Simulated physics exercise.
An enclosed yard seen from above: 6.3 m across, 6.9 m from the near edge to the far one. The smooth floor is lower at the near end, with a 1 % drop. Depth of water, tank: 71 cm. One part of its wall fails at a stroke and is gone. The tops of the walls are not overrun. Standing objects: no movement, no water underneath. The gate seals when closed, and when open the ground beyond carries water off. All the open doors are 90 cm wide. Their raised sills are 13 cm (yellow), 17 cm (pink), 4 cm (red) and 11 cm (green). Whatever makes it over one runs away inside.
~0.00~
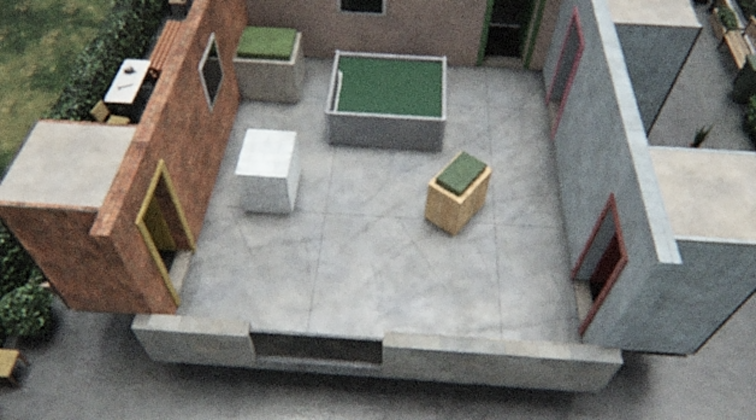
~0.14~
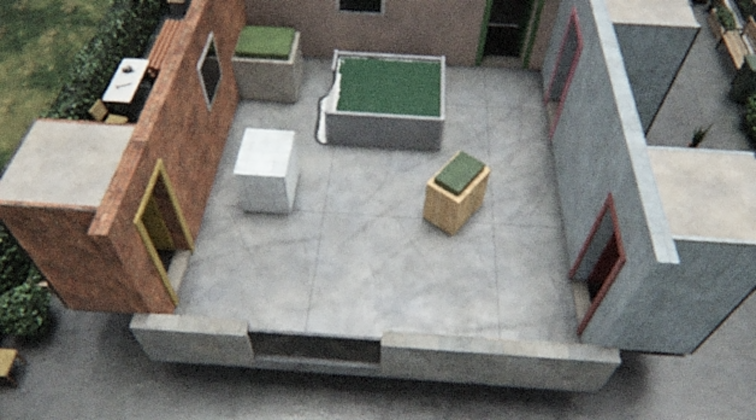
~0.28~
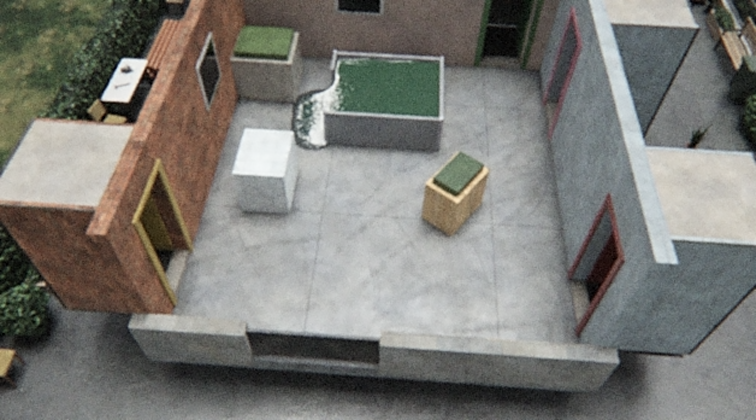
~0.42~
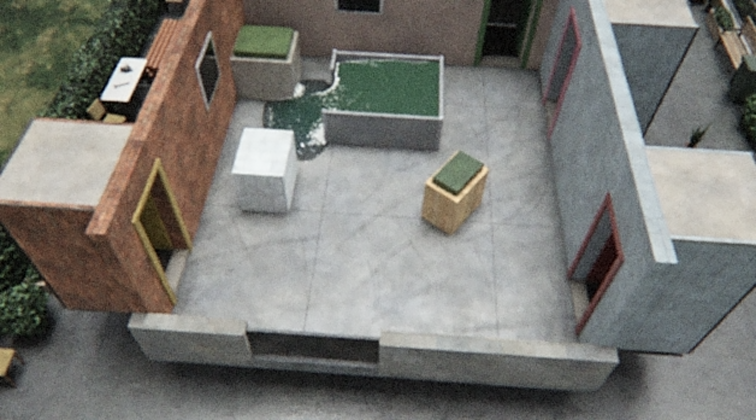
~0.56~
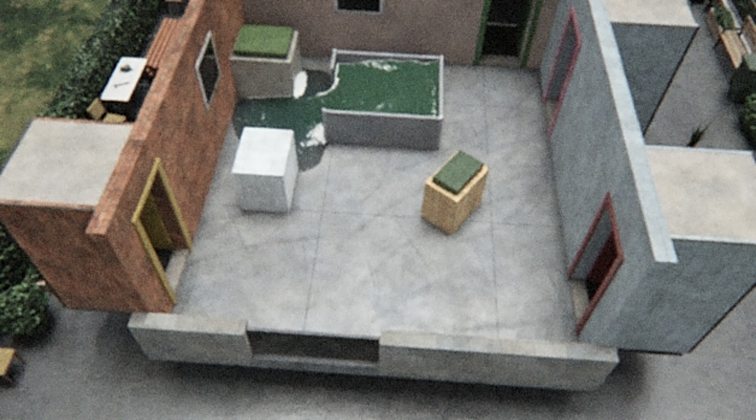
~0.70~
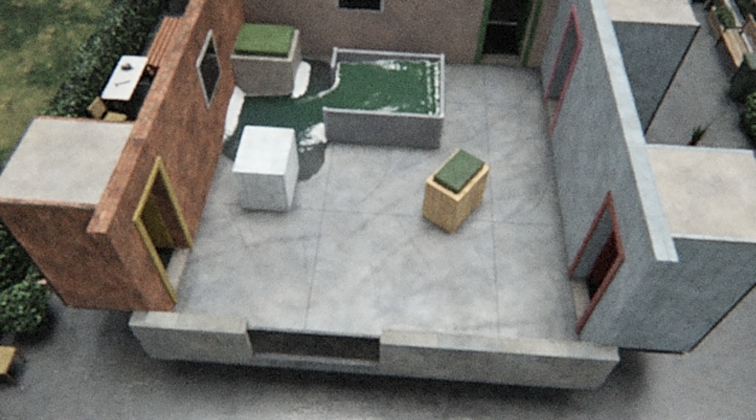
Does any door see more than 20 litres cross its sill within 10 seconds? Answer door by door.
Taking each door, the yellow door does not; the pink door does not; the red door does; the green door does not.
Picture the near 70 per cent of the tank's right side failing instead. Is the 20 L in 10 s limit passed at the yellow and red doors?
Log - yellow: Threshold not reached, red: Threshold topped.
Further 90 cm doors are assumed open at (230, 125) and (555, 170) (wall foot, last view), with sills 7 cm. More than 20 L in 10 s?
Taking them in order, the first gets enough and the second too little.
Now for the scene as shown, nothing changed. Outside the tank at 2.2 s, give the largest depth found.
Max depth: About 44 centimetres.
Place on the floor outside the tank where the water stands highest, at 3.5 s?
Position: About (169, 325).
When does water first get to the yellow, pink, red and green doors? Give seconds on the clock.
Yellow: 1.8 s; pink: 5.0 s; red: 5.0 s; green: 3.8 s.
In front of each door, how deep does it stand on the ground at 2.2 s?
Depth readings (cm): Yellow = 5; pink = 0; red = 0; green = 0.
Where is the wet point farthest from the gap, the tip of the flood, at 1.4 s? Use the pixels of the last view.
About (201, 222) in the last view.
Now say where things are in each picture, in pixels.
The first picture shows the tank at (388, 88) is whole and still, 71 cm deep.
In the second picture, the front is at a hidden place, 0.7 m from the gap at (332, 112); 0.2 m2 of floor is under water; 71 cm left at the back of the tank.
In the third picture, the front is at (300, 100), 0.9 m from the gap at (331, 112); 0.9 m2 of floor is under water; 71 cm left at the back of the tank.
In the fourth picture, water pours out at (331, 112) and has run 1.4 m, to (269, 105); typically 10 cm deep outside, 71 cm at the tank's back.
In the fifth picture, water pours out at (331, 112) and has run 1.9 m, to (239, 105); typically 8 cm deep outside, 66 cm at the tank's back.
In the sixth picture, water pours out at (332, 110) and has run 2.2 m, to (224, 146); typically 8 cm deep outside, 60 cm at the tank's back.
After 1.4 s water covers 15 % of the floor and is deepest (49 cm) near (236, 108); yellow door not reached, pink door not reached, red door not reached, green door not reached.
After 2.2 s water covers 25 % of the floor and is deepest (44 cm) near (226, 140); yellow door 5 cm at the sill, 0 L in, pink door not reached, red door not reached, green door not reached.
After 3.5 s water covers 45 % of the floor and is deepest (35 cm) near (169, 325); yellow door 11 cm at the sill, 0 L in, pink door not reached, red door not reached, green door not reached.
After 6.0 s water covers 85 % of the floor and is deepest (18 cm) near (166, 335); yellow door 7 cm at the sill, 1 L in, pink door 3 cm at the sill, 0 L in, red door 13 cm at the sill, 18 L in, green door 3 cm at the sill, 0 L in.
After 10.0 s water covers 95 % of the floor and is deepest (12 cm) near (473, 357); yellow door 5 cm at the sill, 2 L in, pink door 5 cm at the sill, 0 L in, red door 11 cm at the sill, 162 L in, green door 4 cm at the sill, 0 L in.
